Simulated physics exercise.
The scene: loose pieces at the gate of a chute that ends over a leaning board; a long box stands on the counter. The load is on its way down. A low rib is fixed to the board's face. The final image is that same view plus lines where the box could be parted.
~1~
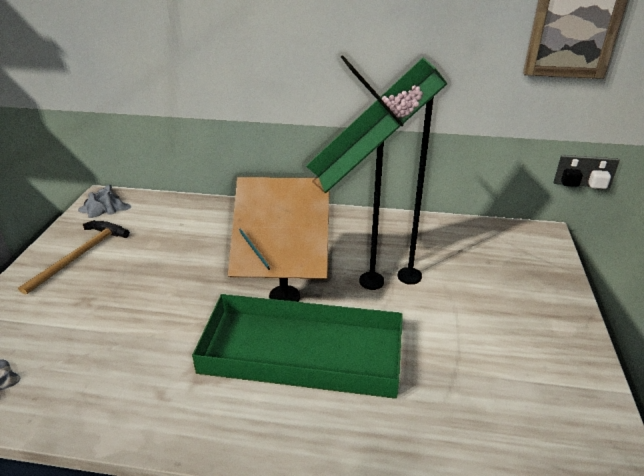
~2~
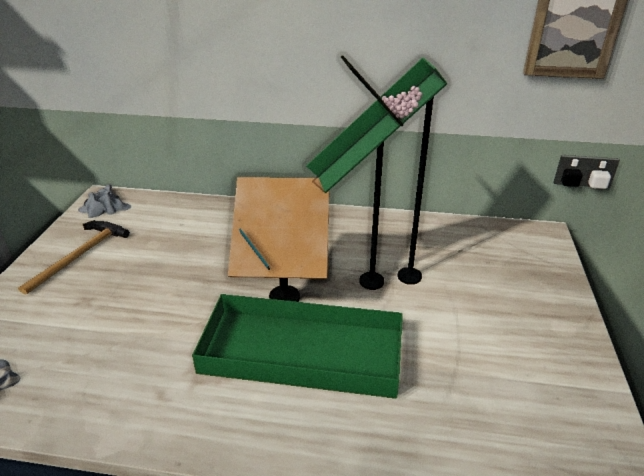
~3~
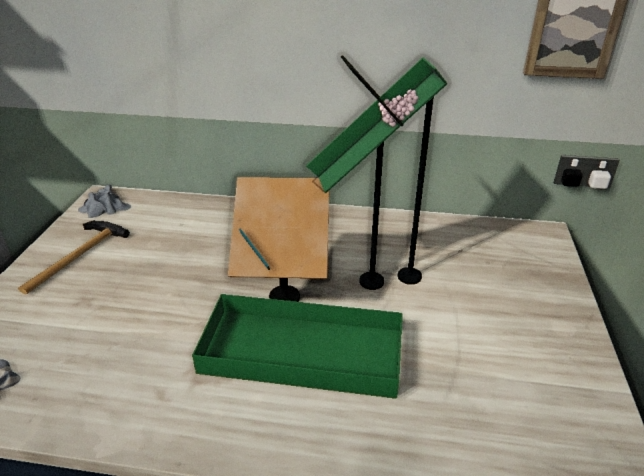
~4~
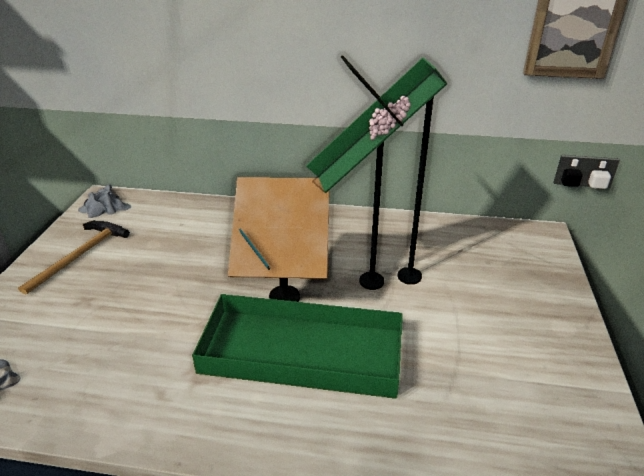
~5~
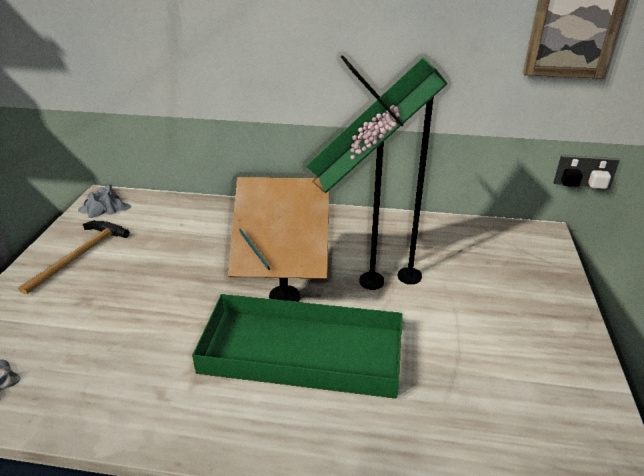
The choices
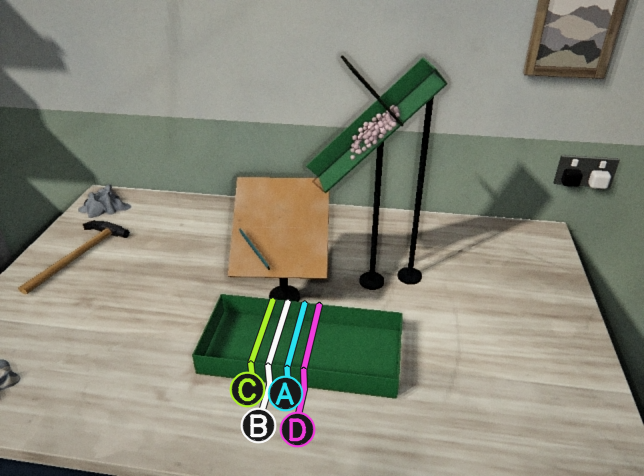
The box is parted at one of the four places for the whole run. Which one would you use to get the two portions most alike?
The answer is line A.
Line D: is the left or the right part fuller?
Left.
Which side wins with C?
Right.
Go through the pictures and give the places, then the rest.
The first frame shows load behind the gate (401, 104), sugar pearls; lip of the chute (322, 185), sloping fairly steeply.
The second frame shows middle of the board (280, 226), tilted fairly steeply; middle of its low edge (277, 277); of its high edge (283, 178).
The third frame shows front corners of the box (193, 355) and (399, 380), empty; front of the load (385, 118).
The fourth frame shows middle of the load (387, 117); its front (373, 138), roughly a quarter of the way to the lip; rib from (240, 229) to (268, 266).
The fifth frame shows middle of the load (376, 131); its front (353, 157), roughly half of the way to the lip.
On the marked copy, line A crosses the front rim at (287, 367); line B crosses the front rim at (268, 364); line C crosses the front rim at (251, 362); line D crosses the front rim at (303, 369).
If A is chosen, of what is caught, roughly two thirds on the left of the divider, roughly a third on the right.
If B is chosen, of what is caught, about a tenth on the left of the divider, the larger part on the right.
If C is chosen, of what is caught, just a few on the left of the divider, almost all on the right.
If D is chosen, of what is caught, almost all on the left of the divider, about a tenth on the right.
